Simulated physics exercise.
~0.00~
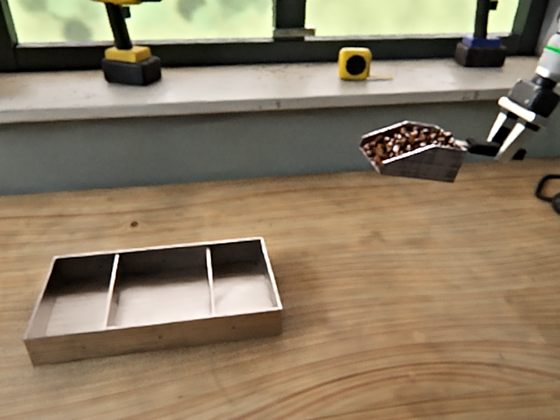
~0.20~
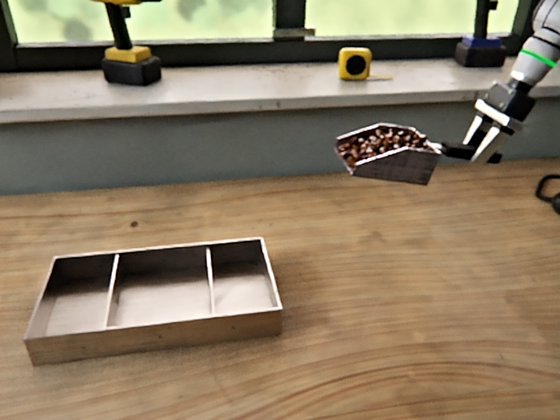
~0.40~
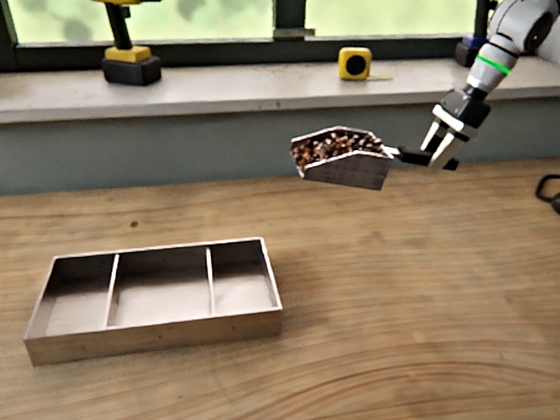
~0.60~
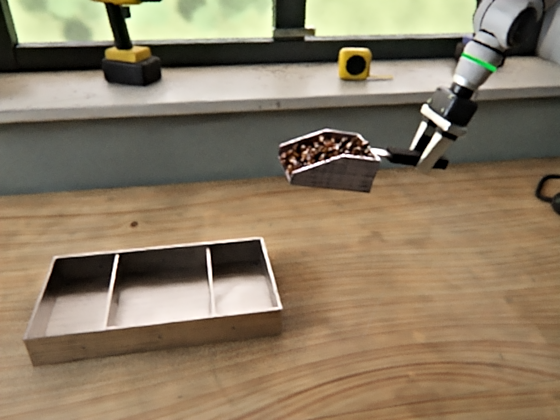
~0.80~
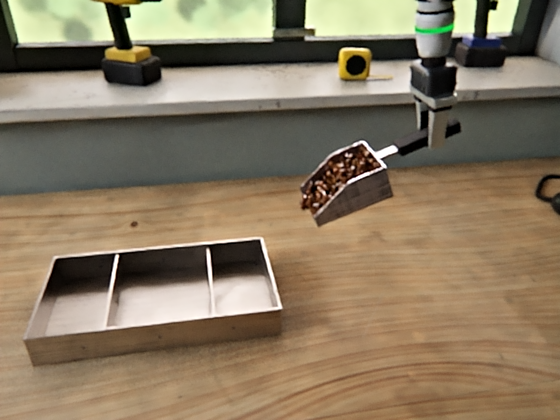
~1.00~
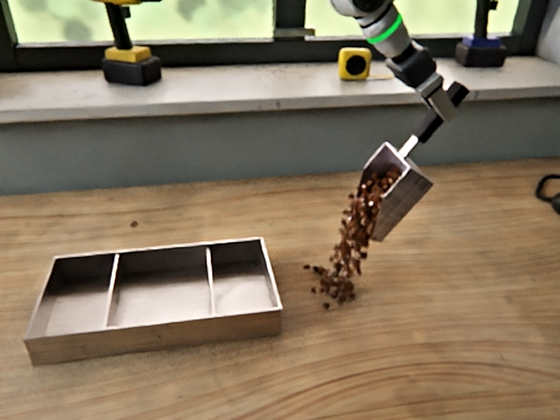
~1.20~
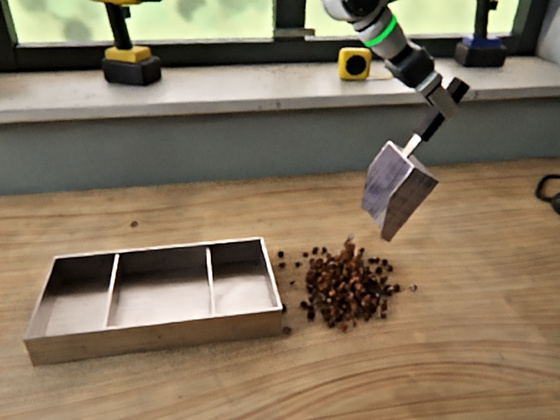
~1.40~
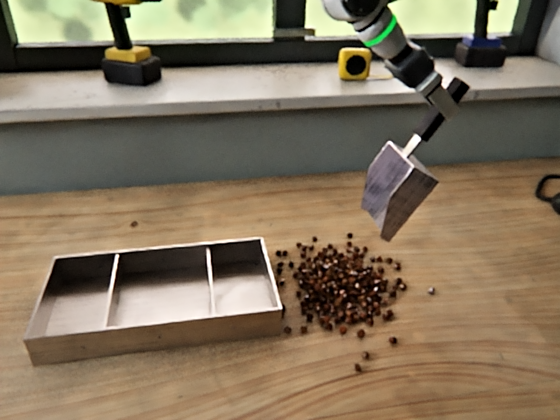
On a wooden table by a window, a robot arm moving a scoop left, then tipping brown pellets beside an empty divided tray.
